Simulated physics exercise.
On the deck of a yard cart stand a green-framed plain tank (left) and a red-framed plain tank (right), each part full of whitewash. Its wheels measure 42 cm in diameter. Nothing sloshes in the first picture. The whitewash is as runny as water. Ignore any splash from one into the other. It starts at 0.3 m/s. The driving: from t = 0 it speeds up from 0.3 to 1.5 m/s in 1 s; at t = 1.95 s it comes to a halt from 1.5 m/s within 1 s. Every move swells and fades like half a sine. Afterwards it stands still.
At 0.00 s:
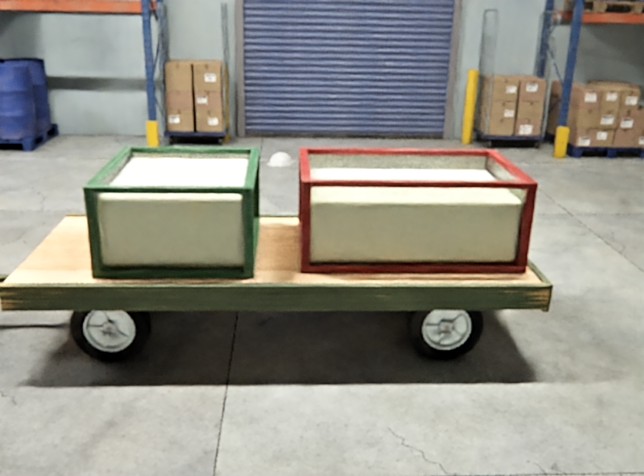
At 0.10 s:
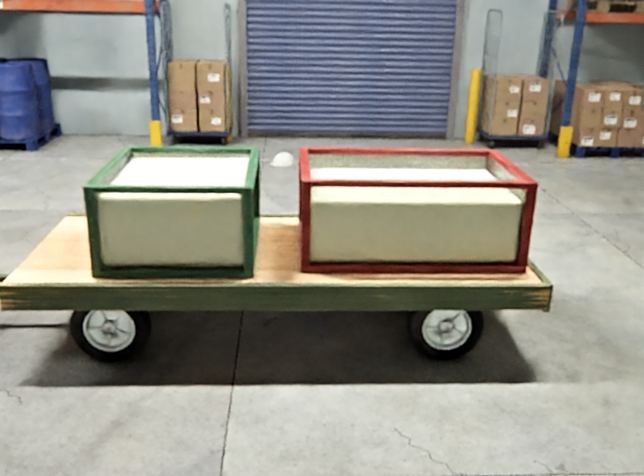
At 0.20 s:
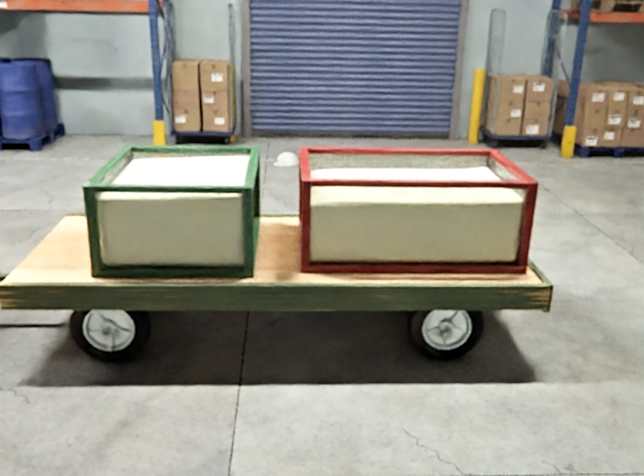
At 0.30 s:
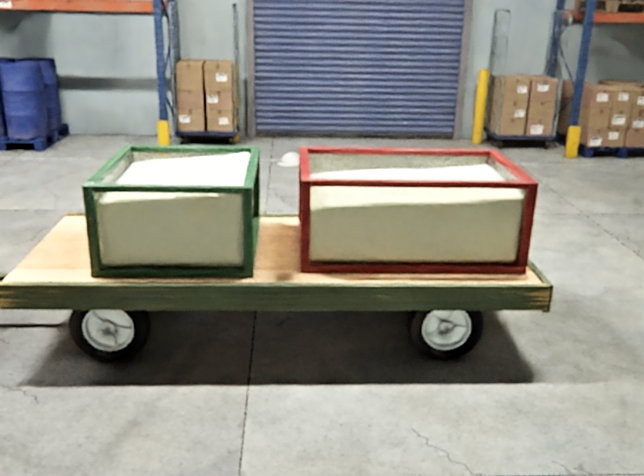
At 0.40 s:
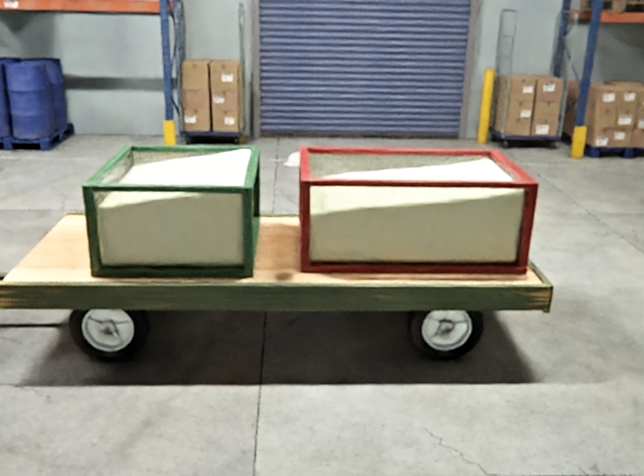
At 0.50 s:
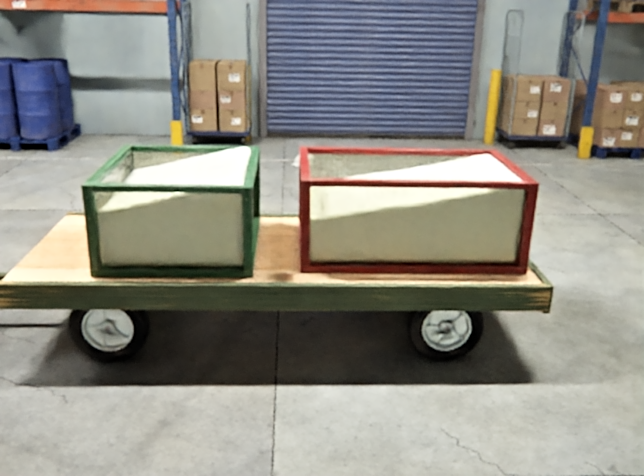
In a warehouse, a cart rolls left, then pale liquid in its two tanks slopes up rightward.
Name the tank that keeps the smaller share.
It is worse for the right tank.
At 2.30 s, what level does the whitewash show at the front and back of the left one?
Front 50 cm, back 30 cm.
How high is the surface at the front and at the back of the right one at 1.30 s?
Front 46 cm, back 32 cm.
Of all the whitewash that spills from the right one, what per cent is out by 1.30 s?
Some 10 per cent by then.
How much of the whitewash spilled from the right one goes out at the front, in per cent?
About 60 per cent.
Then, 1.30 s in, the left one has lost 2 per cent, over the back (front 46 cm, back 31 cm); the right one has lost 1 per cent, over the back (front 46 cm, back 32 cm).
Then, 2.30 s in, the left one has lost 2 per cent, over the back (front 49 cm, back 30 cm); the right one has lost 2 per cent, over the back and the front (front 31 cm, back 48 cm).
Then, 3.50 s in, the left one has lost 7 per cent, mostly over the front, some over the back (front 40 cm, back 37 cm); the right one has lost 9 per cent, over the front, a little elsewhere (front 22 cm, back 61 cm).
Then, 5.93 s in, the left one has lost 7 per cent, mostly over the front, some over the back; the right one has lost 15 per cent, mostly over the front, some over the back.
